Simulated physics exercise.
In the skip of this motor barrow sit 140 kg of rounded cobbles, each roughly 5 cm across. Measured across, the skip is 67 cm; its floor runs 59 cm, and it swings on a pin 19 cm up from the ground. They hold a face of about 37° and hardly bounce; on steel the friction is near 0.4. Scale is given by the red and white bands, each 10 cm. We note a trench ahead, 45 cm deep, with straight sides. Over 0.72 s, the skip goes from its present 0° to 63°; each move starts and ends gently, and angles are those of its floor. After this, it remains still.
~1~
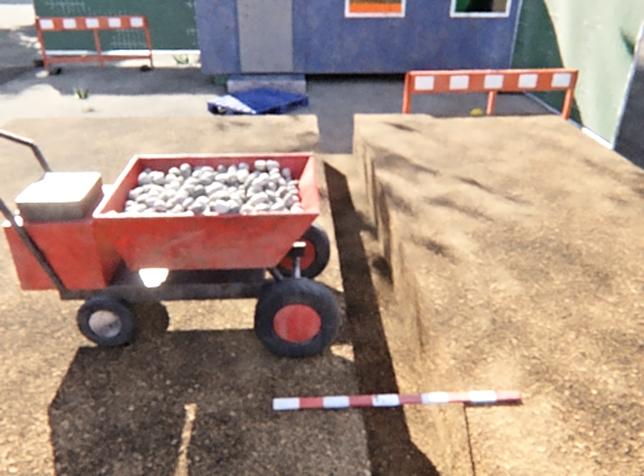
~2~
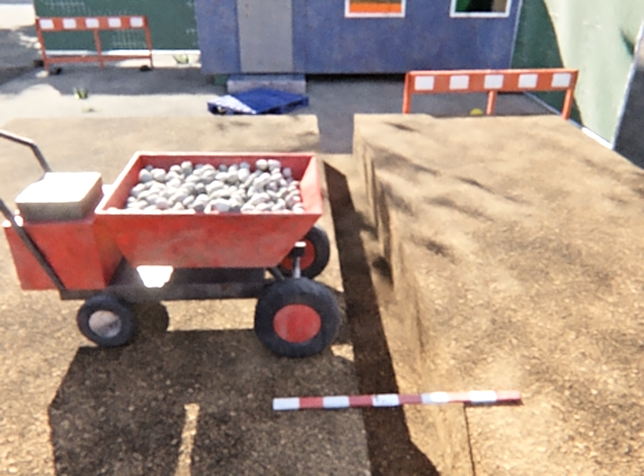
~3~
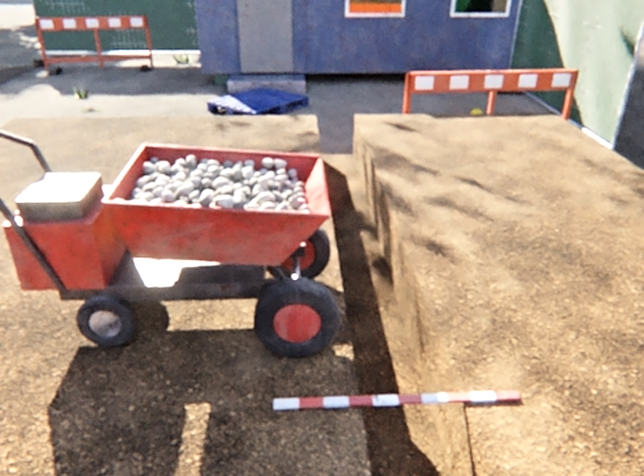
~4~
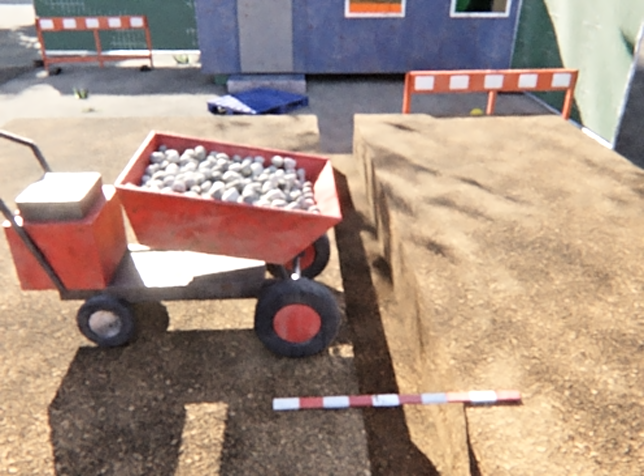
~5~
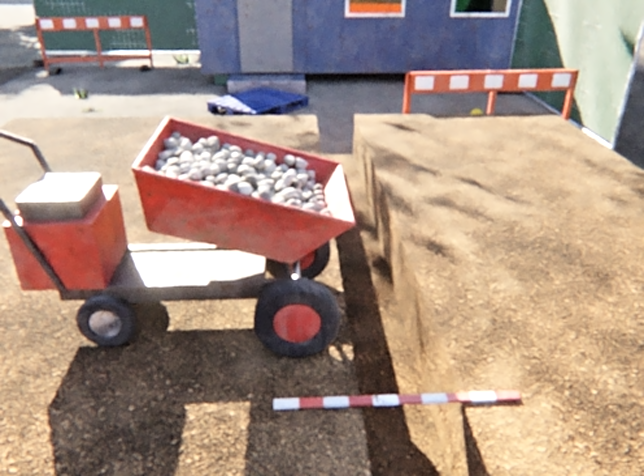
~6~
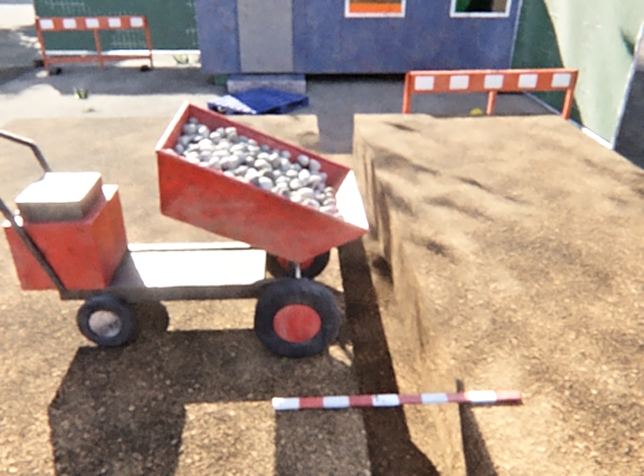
On a sunlit building site, a red motor barrow stands beside a straight-sided trench, its skip level and heaped with rounded grey cobbles. The skip begins to tilt slowly, then its left end rises more steeply while the lip swings down and right over the trench, the cobbles still inside.
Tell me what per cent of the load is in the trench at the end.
Some 26 per cent.
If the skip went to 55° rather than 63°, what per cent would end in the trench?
About 15%.
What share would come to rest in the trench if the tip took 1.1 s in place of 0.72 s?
It would come to roughly 35 per cent.
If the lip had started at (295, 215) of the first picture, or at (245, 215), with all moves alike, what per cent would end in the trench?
From the first place around 40 per cent, from the other around 70.
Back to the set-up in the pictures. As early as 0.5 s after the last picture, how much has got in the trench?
Some 5 per cent of the load by that point.
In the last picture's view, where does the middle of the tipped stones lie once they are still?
Roughly at (466, 306).
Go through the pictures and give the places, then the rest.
In the first picture, lip at (319, 214), floor tilted 0°, highest stones at (211, 181).
In the second picture, lip at (321, 215), floor tilted 1°, highest stones at (202, 178).
In the third picture, the skip is at 5°, its lip at (329, 216); the top of the load is at (186, 173).
In the fourth picture, the skip is at 10°, its lip at (341, 219); the top of the load is at (176, 161).
In the fifth picture, lip at (354, 224), floor tilted 16°, highest stones at (181, 150).
In the sixth picture, the skip is at 24°, its lip at (369, 231); the top of the load is at (193, 136).
Then, 0.2 s after the last picture the floor is at 53°, 100 % in the skip; the foremost stones are at (383, 237).
Then, 0.5 s after the last picture the floor is at 63°, 84 % in the skip, 7 % in the trench, 9 % past the trench; the foremost stones are at (475, 315).
Then, 0.9 s after the last picture the floor is at 63°, 40 % in the skip, 9 % in the trench, 52 % past the trench; the foremost stones are at (571, 295).
Then, 2.8 s after the last picture the floor is at 63°, 19 % in the skip, 26 % in the trench, 55 % past the trench; the foremost stones are past the picture's edge.
